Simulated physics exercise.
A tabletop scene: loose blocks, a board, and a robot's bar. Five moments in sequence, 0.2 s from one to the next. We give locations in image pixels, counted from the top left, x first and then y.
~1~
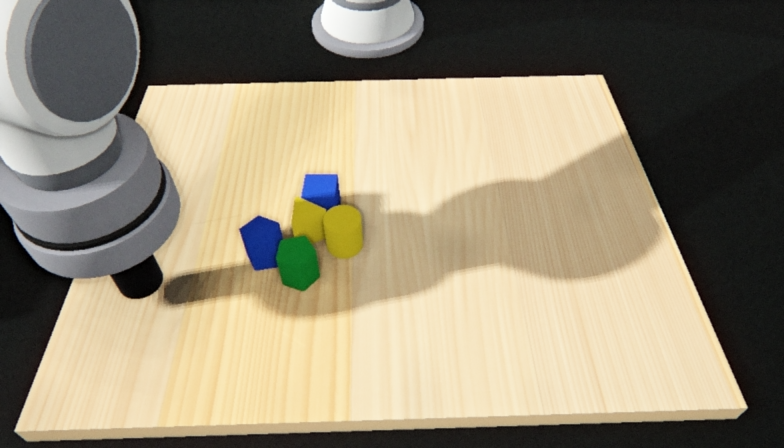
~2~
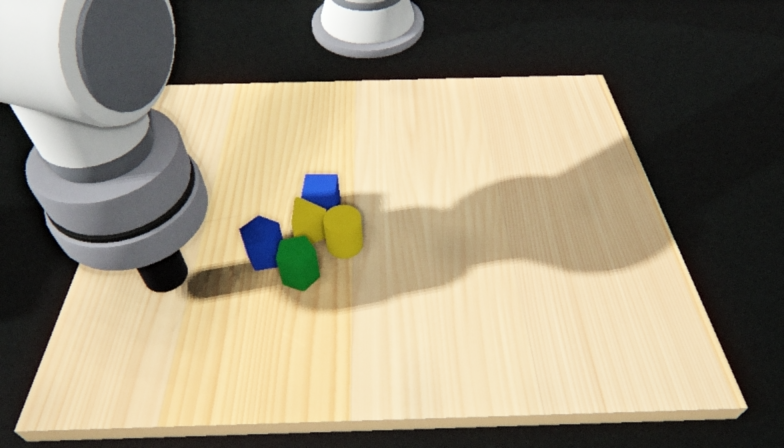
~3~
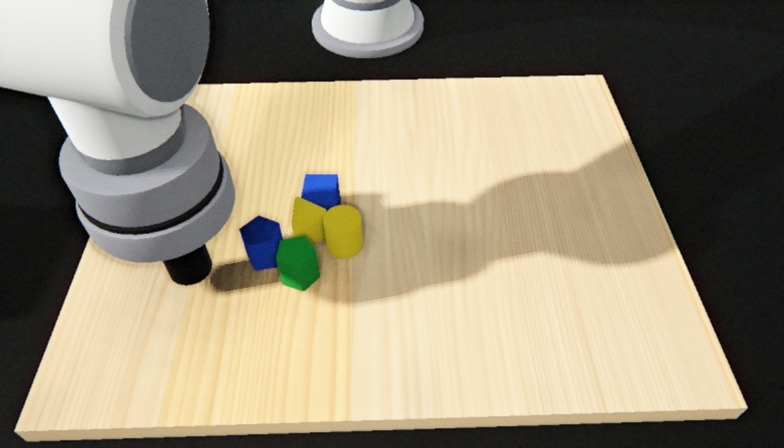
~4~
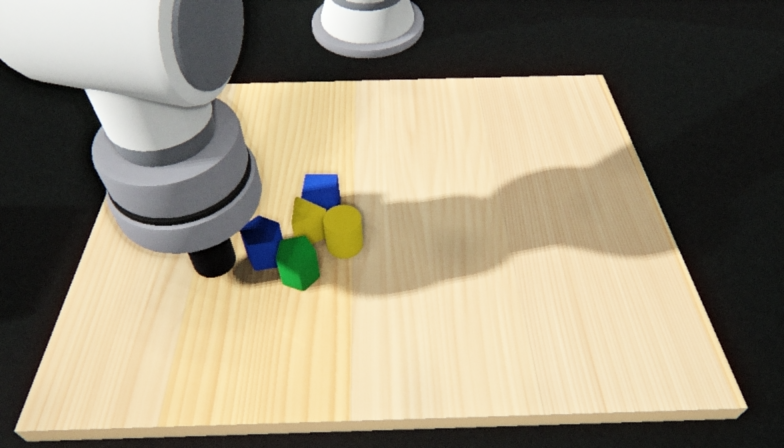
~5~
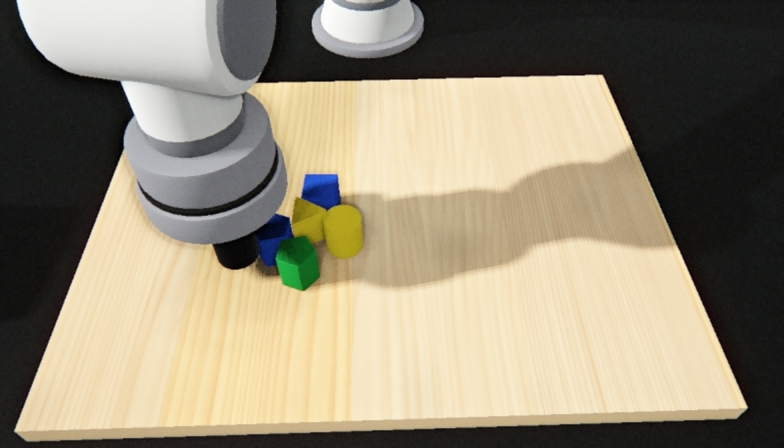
Robot arm moving its black bar rightward across a wooden board and nudging a blue five-sided block beside green and yellow blocks.
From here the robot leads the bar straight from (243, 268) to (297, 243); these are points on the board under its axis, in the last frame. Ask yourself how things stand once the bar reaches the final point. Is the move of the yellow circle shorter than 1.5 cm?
In short: No.
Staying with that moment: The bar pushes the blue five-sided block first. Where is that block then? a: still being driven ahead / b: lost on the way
a
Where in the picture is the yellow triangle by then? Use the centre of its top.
At (351, 191).
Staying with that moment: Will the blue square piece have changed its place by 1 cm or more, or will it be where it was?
The blue square piece will be pushed away from where it stands.
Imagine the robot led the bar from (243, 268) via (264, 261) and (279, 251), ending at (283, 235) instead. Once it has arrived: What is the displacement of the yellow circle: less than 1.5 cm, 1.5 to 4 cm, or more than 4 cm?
It will fall in the middle band, 1.5 to 4 cm.
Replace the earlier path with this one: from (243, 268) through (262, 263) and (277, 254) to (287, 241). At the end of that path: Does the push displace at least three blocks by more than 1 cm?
I believe so.
What follows on the original path. Halfway along, bar (267, 241); blue five-sided block (300, 215); yellow triangle (328, 202), turned 40° anticlockwise; blue square piece (323, 182), turned 15° anticlockwise; yellow circle (352, 219).
At the end, bar (294, 228); blue five-sided block (328, 206); yellow triangle (351, 191), turned 60° anticlockwise; blue square piece (332, 175), turned 40° anticlockwise; yellow circle (367, 218).
